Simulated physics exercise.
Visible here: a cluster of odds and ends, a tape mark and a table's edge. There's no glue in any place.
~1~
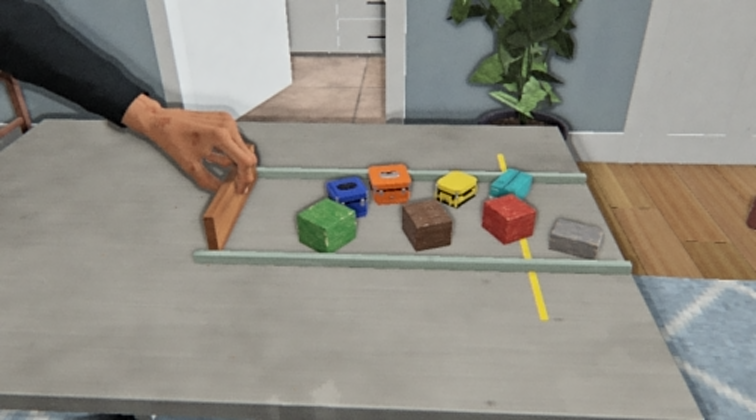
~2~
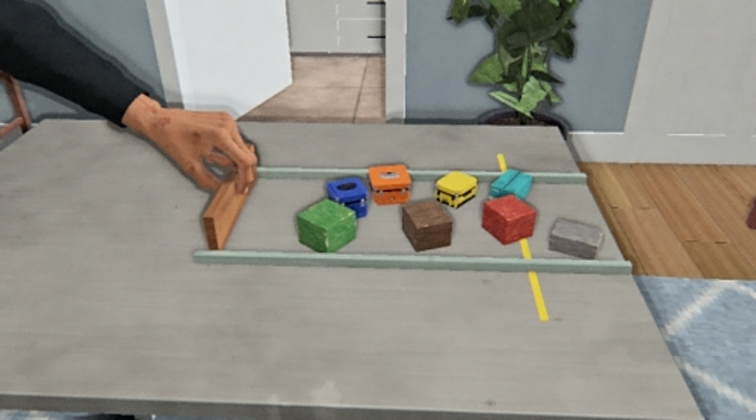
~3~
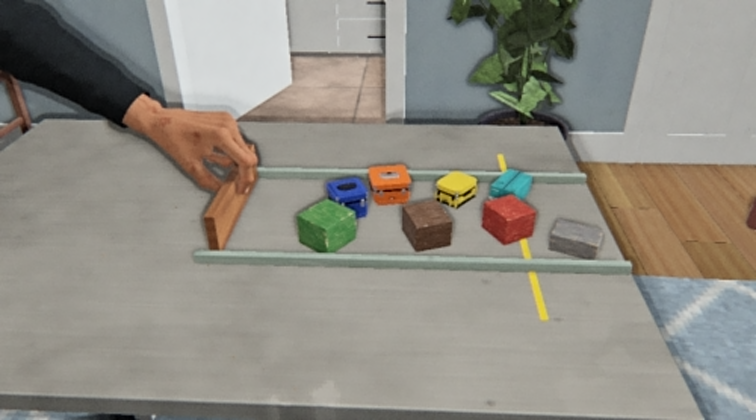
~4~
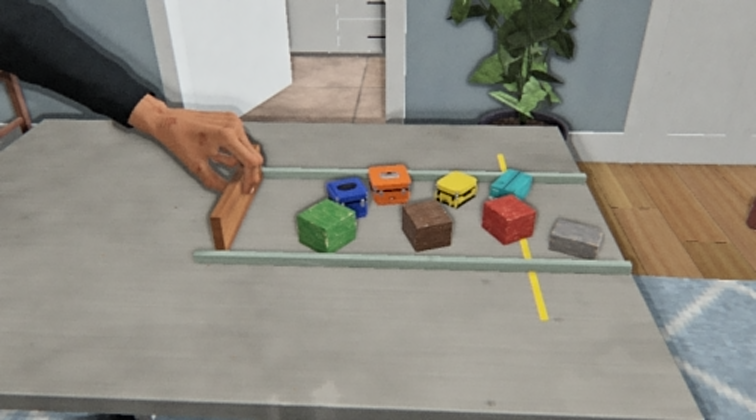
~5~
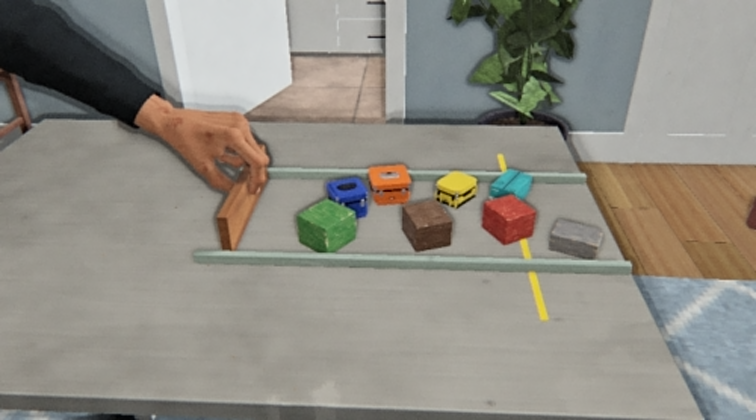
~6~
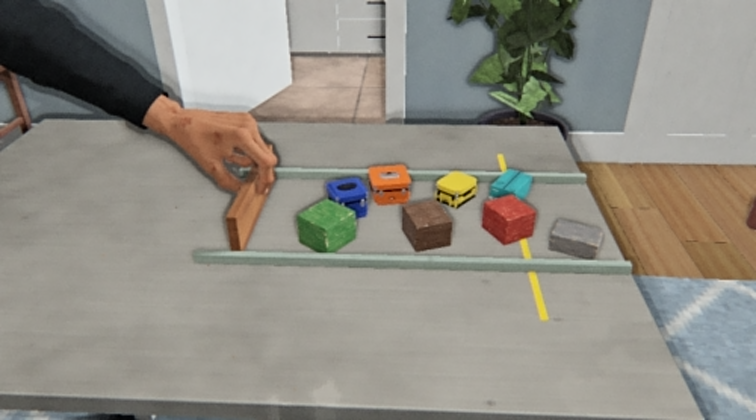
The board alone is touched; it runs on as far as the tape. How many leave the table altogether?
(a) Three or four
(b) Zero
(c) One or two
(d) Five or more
Answer: C.
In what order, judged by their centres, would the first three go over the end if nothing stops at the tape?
Listed earliest first, they are the grey block, then the red block, then the turquoise box.
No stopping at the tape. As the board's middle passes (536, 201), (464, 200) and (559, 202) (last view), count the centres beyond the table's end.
3, 0 and 5.
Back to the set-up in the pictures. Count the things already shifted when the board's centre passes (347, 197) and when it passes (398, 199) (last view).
At that stage 3; at the next, 5.
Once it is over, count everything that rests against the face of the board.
All in all, 3.
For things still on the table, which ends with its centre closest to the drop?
Answer: The turquoise box.
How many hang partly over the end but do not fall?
I count 1 overhanging.
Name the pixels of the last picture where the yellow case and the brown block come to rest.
Result: One at about (567, 198), the other at about (583, 226).
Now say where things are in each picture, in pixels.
Grey block (576, 239); turquoise box (511, 188); red block (508, 219); board (233, 195); tape (518, 220), in the first picture.
Turquoise box (511, 189); yellow case (456, 190), in the second picture.
Red block (508, 220); green block (327, 227), in the third picture.
Grey block (576, 240); orange case (389, 185), in the fourth picture.
Turquoise box (511, 189); board (245, 195), in the fifth picture.
Grey block (576, 240); turquoise box (511, 189); red block (508, 220); board (254, 196); tape (518, 220), in the sixth picture.
A little later, none off yet; grey block at rest near (576, 240); turquoise box at rest near (511, 189); red block at rest near (508, 220).
When it is over, the number that fall off is one or two; down, red block and grey block.
